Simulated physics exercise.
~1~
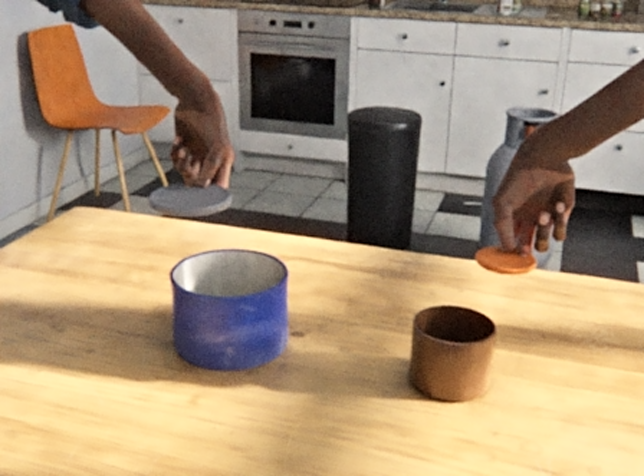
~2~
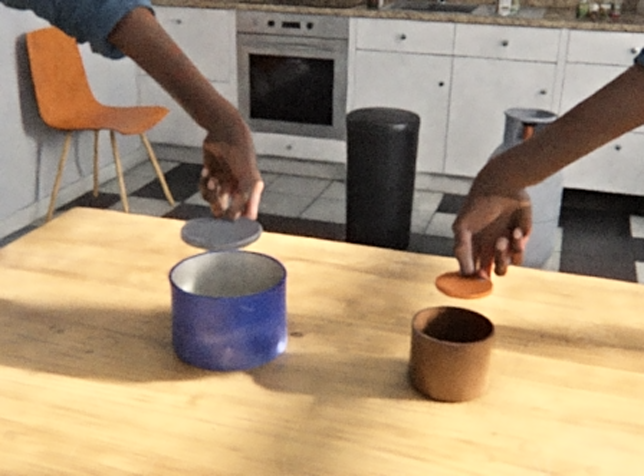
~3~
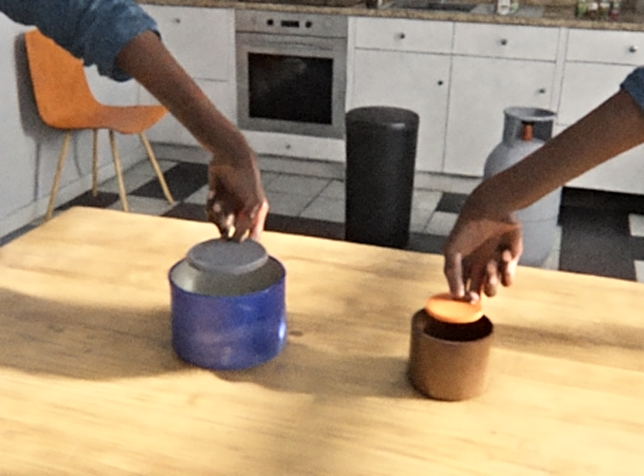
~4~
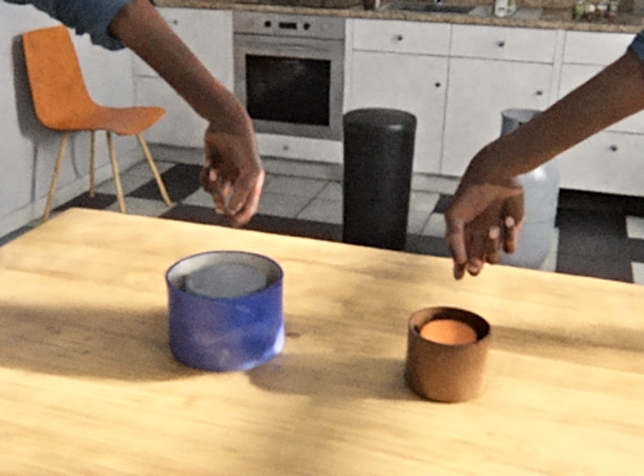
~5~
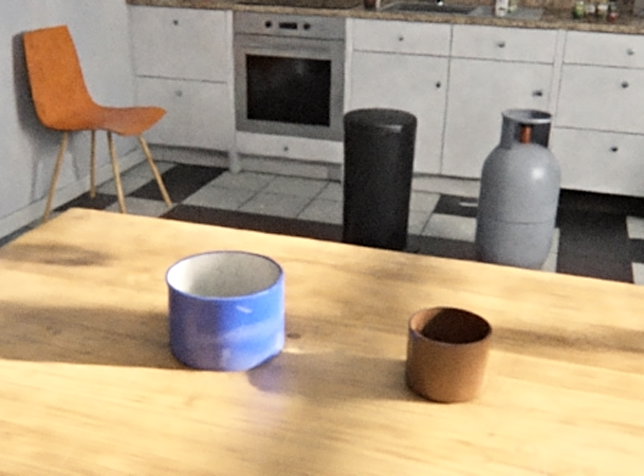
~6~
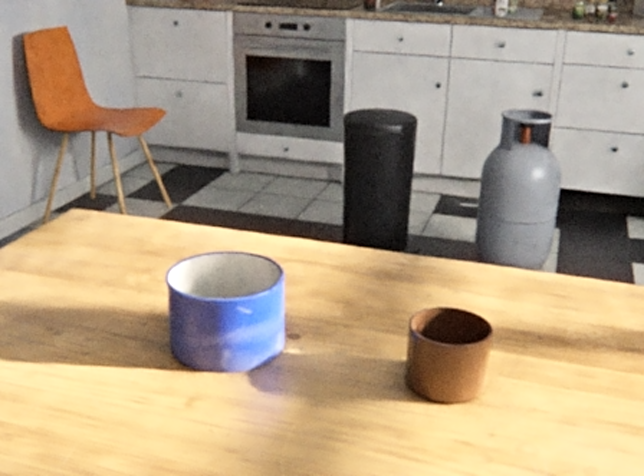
Two hands lowered a grey disc over a blue pot and an orange disc over a smaller brown one, then let go and drew back as both discs dropped inside, leaving the two pots open on the wooden table with neither disc in sight.
